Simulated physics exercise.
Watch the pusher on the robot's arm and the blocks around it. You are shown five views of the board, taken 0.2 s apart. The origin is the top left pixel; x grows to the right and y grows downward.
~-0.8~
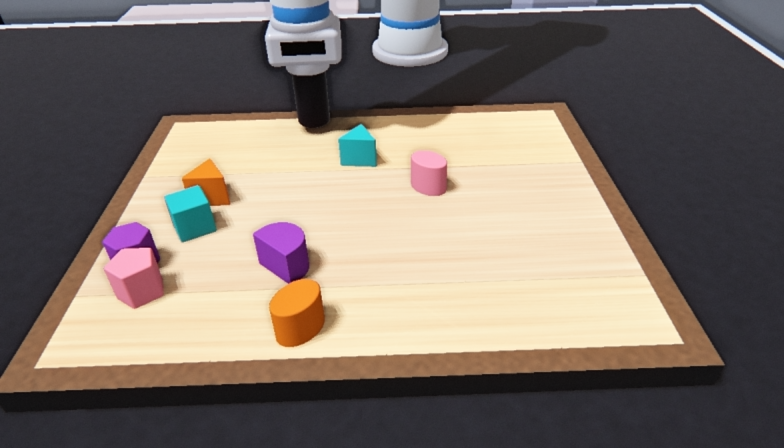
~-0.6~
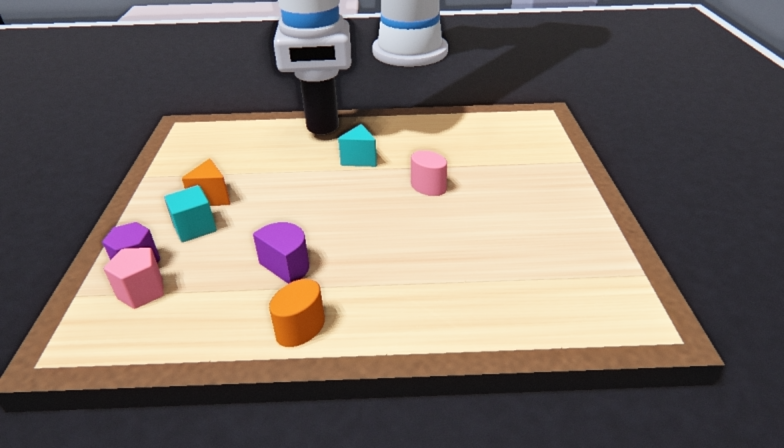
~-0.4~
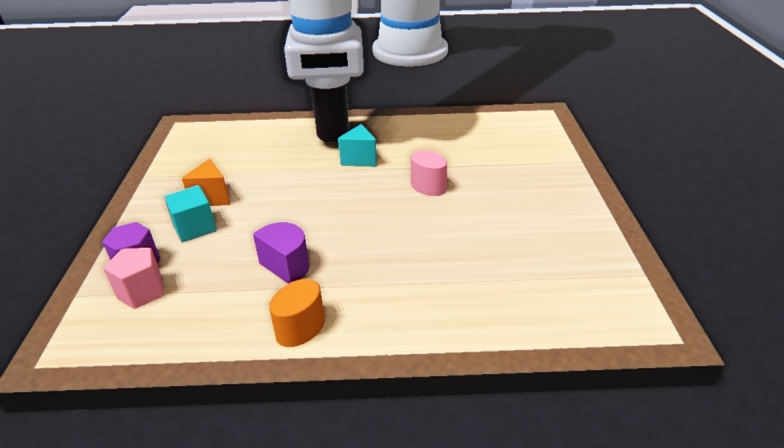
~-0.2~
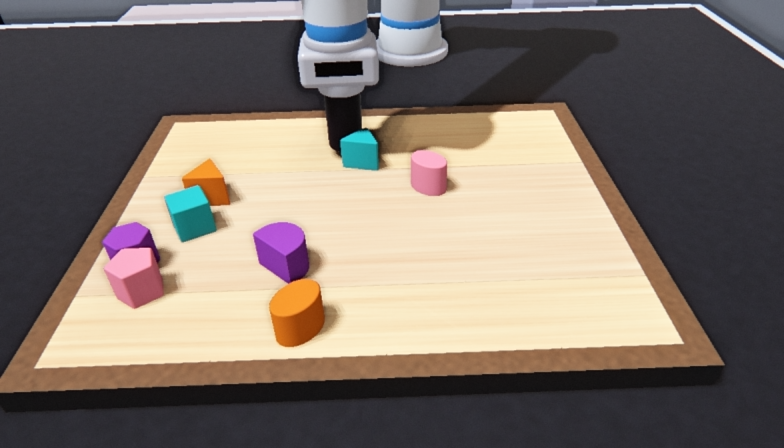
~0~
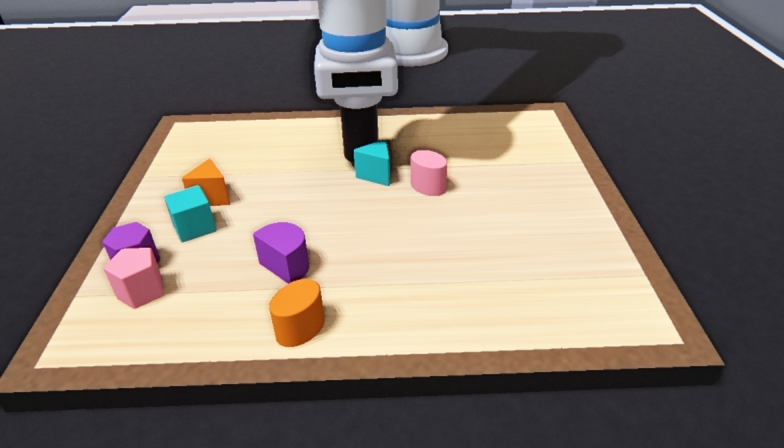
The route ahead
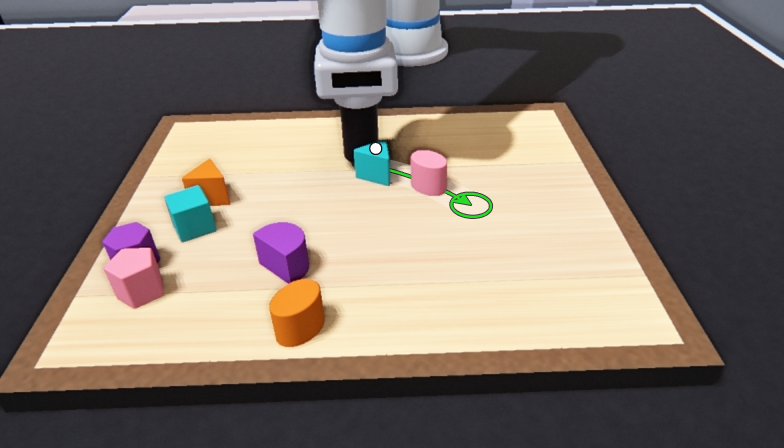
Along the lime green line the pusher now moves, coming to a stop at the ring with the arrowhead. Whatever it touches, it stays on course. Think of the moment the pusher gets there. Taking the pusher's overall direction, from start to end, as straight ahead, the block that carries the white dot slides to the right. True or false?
The statement is true.
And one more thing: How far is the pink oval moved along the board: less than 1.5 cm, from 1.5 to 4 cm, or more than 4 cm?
Above 4 cm.
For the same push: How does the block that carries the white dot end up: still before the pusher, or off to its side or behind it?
That block drops off.
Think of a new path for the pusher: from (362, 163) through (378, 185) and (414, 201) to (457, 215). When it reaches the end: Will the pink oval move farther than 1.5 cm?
I believe not.
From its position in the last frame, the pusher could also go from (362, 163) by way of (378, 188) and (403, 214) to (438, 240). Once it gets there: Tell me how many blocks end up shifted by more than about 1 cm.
The count will be 1.
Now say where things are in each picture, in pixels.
The first frame shows lower end of the pusher (314, 122), tops of blocks, turquoise triangular block (358, 133), pink oval (429, 158).
The second frame shows pusher (323, 128), blocks as before.
The third frame shows pusher (333, 135), blocks as before.
The fourth frame shows pusher (346, 145), turquoise triangular block (361, 136).
The fifth frame shows pusher (362, 156), turquoise triangular block (376, 148), pink oval (429, 158).
The drawn path runs from (362, 163) over (418, 179) to (471, 205); the dot is on the turquoise triangular block.
The first path, step by step. One third of the way, pusher (400, 166); turquoise triangular block (395, 162), turned 25° clockwise.
Two thirds of the way, pusher (436, 179); turquoise triangular block (399, 166), turned 60° clockwise; pink oval (467, 174).
At the end, pusher (472, 197); turquoise triangular block (399, 166), turned 60° clockwise; pink oval (503, 195), turned 25° clockwise.
